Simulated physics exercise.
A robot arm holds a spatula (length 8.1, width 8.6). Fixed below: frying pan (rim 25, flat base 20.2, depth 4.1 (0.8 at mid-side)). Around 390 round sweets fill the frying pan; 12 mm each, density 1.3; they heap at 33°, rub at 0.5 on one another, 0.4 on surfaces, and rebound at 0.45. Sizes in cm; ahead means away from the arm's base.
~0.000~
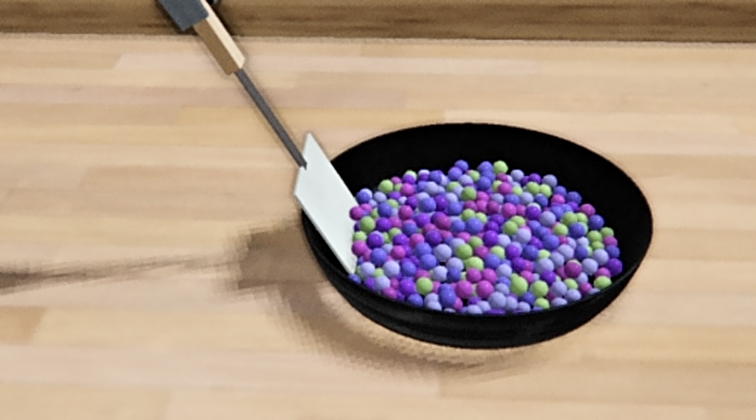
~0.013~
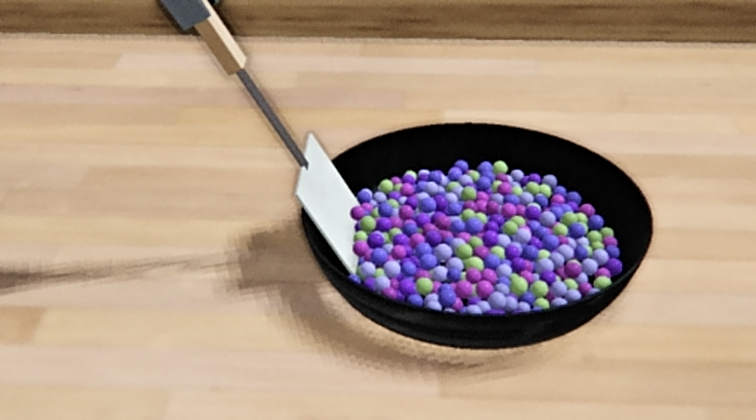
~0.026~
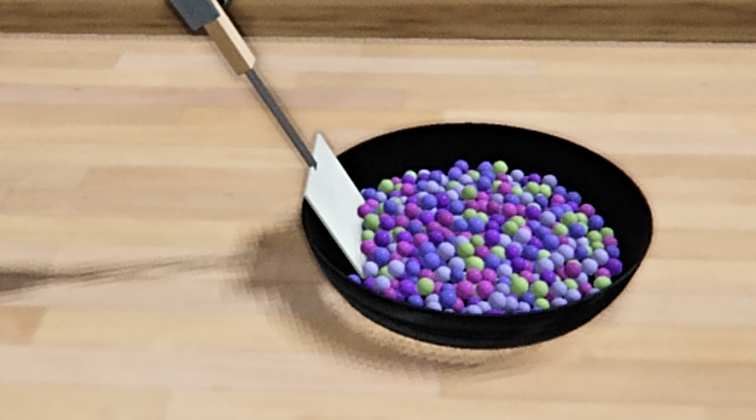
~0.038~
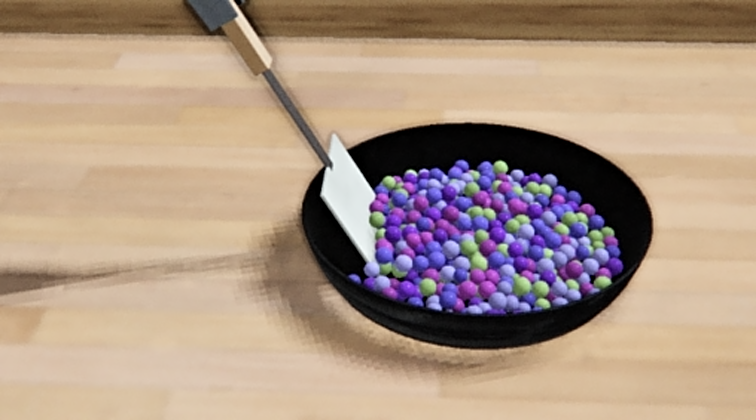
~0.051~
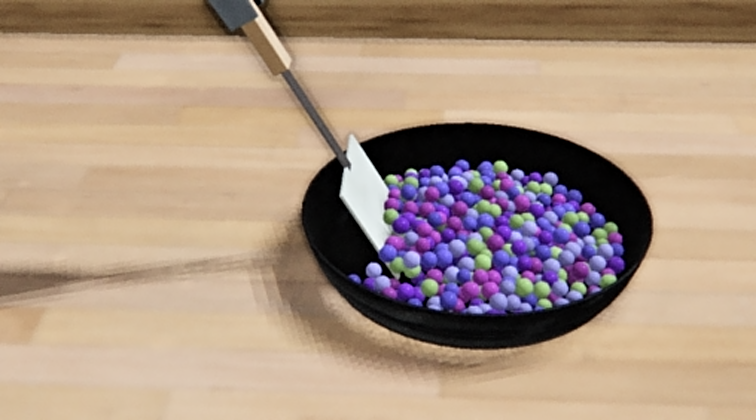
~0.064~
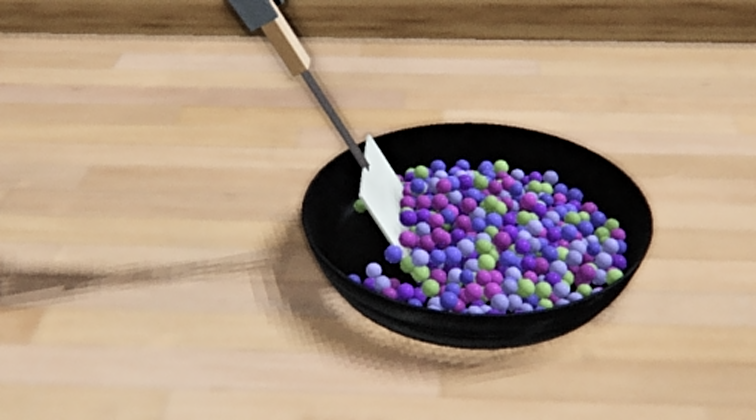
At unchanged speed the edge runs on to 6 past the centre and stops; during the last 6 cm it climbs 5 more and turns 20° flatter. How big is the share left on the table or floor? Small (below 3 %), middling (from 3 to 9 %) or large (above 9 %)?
Share on the table or floor: Large (above 9 %).
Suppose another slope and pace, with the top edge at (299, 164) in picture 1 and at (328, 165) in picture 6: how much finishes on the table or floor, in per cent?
Some 0 per cent.
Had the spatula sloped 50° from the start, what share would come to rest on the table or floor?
In that case some 15 per cent.
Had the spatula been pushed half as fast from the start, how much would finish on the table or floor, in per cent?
It would be near 0 per cent.
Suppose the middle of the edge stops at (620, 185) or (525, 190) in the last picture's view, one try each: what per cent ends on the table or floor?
Some 25 and 10 per cent.
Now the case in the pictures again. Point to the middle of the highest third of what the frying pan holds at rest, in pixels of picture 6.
Near (577, 238).
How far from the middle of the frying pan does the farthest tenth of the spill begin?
About 70 cm.
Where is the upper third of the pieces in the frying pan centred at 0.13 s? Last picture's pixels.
Near (519, 219).
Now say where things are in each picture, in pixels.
In the first picture, the spatula top edge at (302, 163), sloping 61°; upper third of the load around (469, 231), from x 355 to 615, top at y 170; 394 in the frying pan.
In the second picture, the spatula top edge at (303, 163), sloping 61°; upper third of the load around (468, 231), from x 355 to 615, top at y 170.
In the third picture, the spatula top edge at (312, 163), sloping 61°; upper third of the load around (465, 231), from x 355 to 615, top at y 170.
In the fourth picture, the spatula top edge at (328, 163), sloping 61°; upper third of the load around (466, 228), from x 355 to 615, top at y 165.
In the fifth picture, the spatula top edge at (346, 164), sloping 61°; upper third of the load around (464, 228), from x 355 to 615, top at y 165.
In the sixth picture, the spatula top edge at (364, 164), sloping 61°; upper third of the load around (465, 222), from x 355 to 620, top at y 165; 394 in the frying pan.
After 0.10 s, sloping 61°, highest piece 8 above the table; 394 in the frying pan.
After 0.13 s, sloping 53°, highest piece 9 above the table; 393 in the frying pan, 1 on the blade or in flight.
After 0.34 s, sloping 41°, highest piece 5 above the table; 339 in the frying pan, 55 on the table or floor.
After 1.39 s, sloping 41°, highest piece 4 above the table; 339 in the frying pan, 55 on the table or floor.
In the end, 339 in the frying pan, 55 on the table or floor. That is 14 % on the table or floor.
